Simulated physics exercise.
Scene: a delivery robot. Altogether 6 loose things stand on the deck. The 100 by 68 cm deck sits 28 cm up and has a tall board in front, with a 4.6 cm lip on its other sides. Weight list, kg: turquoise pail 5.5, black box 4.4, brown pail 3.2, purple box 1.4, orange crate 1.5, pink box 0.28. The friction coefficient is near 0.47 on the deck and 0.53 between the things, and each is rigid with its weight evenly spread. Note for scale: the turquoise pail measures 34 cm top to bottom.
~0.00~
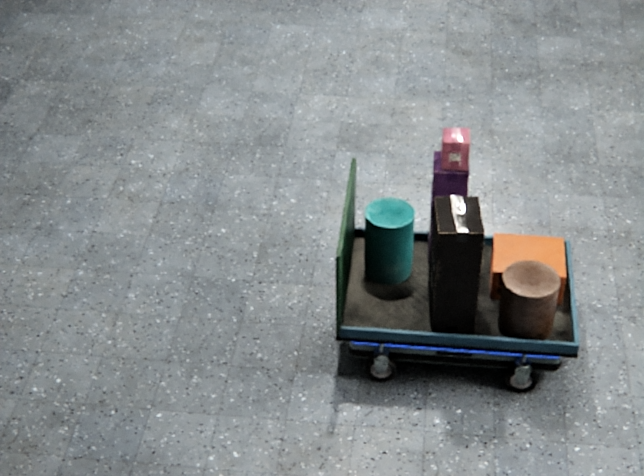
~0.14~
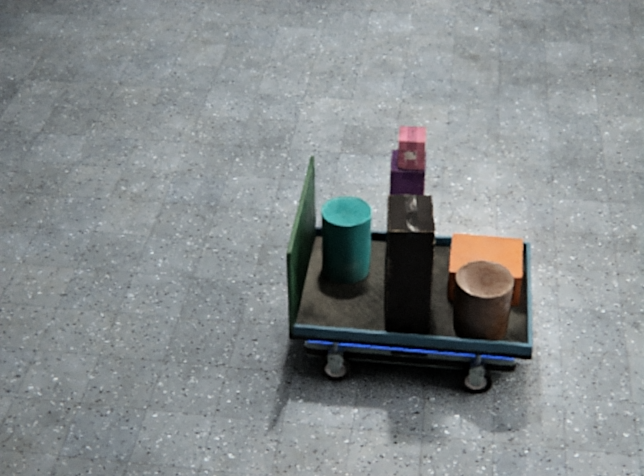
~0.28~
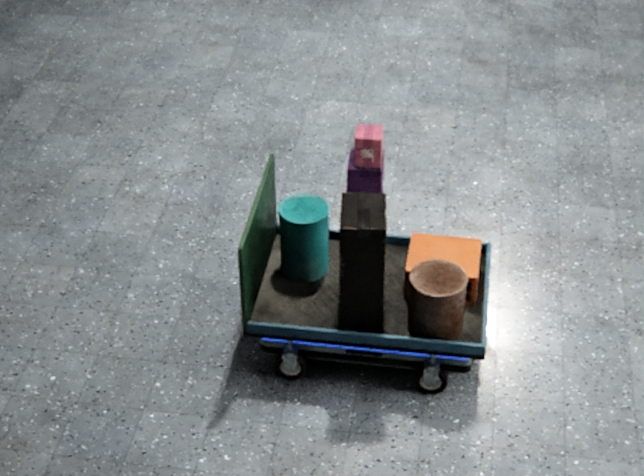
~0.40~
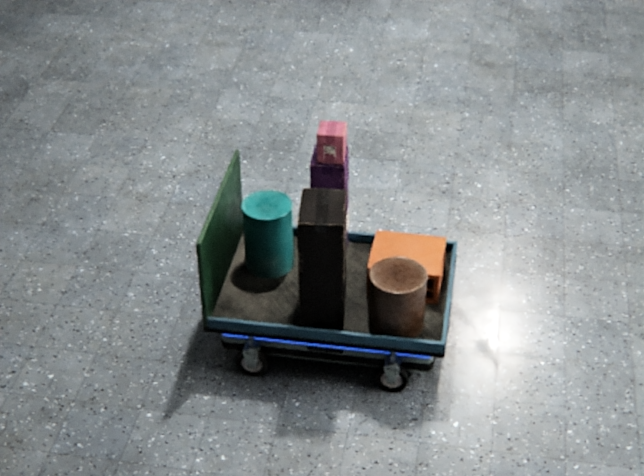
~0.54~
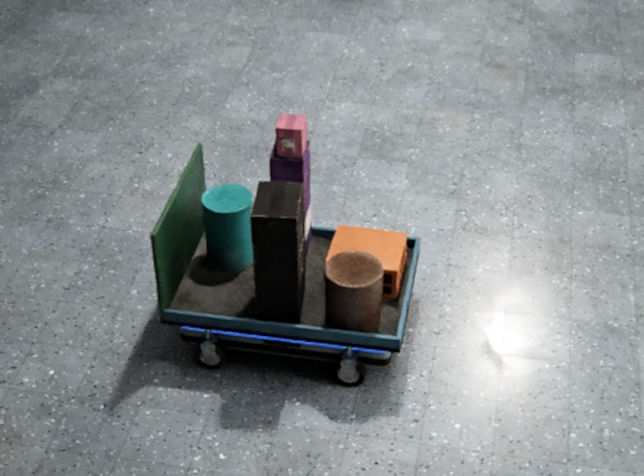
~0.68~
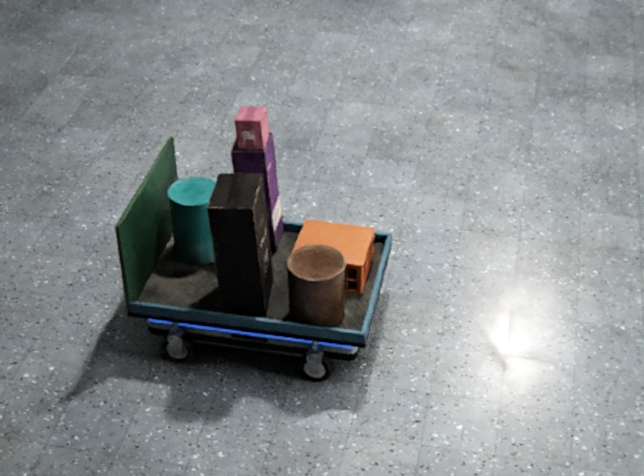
A small flatbed cart carrying colored boxes and cylinders rolling left across a speckled gray floor, turning slightly as it goes.
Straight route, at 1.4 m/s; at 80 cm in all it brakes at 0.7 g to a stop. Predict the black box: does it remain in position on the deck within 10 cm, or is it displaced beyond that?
Beyond the limit.
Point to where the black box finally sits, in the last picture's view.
Close to (191, 247).
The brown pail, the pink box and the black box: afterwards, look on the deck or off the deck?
The brown pail ends on the deck; the pink box finishes off the deck; the black box ends on the deck.
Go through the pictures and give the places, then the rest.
Cart has run 0 cm; black box (455, 266); turquoise pail (389, 241), in the first frame.
Cart has run 20 cm; orange crate (485, 269), in the second frame.
Cart has run 39 cm; pink box (369, 146); turquoise pail (304, 238), in the third frame.
Cart has run 56 cm; brown pail (397, 300), in the fourth frame.
Cart has run 76 cm; orange crate (367, 262); pink box (291, 136), in the fifth frame.
Cart has run 91 cm; black box (242, 245) shifted 2 cm; turquoise pail (197, 221), in the sixth frame.
Around 0.78 s, cart has run 94 cm, stopped; black box at 12° to upright near (225, 242); pink box at 13° to upright; purple box at 13° to upright.
Around 1.08 s, cart has run 94 cm, stopped; pink box now off the deck; black box at 44° to upright near (190, 245); purple box at 26° to upright.
Around 1.58 s, cart has run 94 cm, stopped; black box at 46° to upright near (191, 247); purple box at 16° to upright; orange crate shifted 7 cm.
Finally (2.8 s), off the deck, pink box; on their side or leaning hard on the deck, black box; the other 4 still in place (within 10 cm). In the last view, black box near (191, 247).
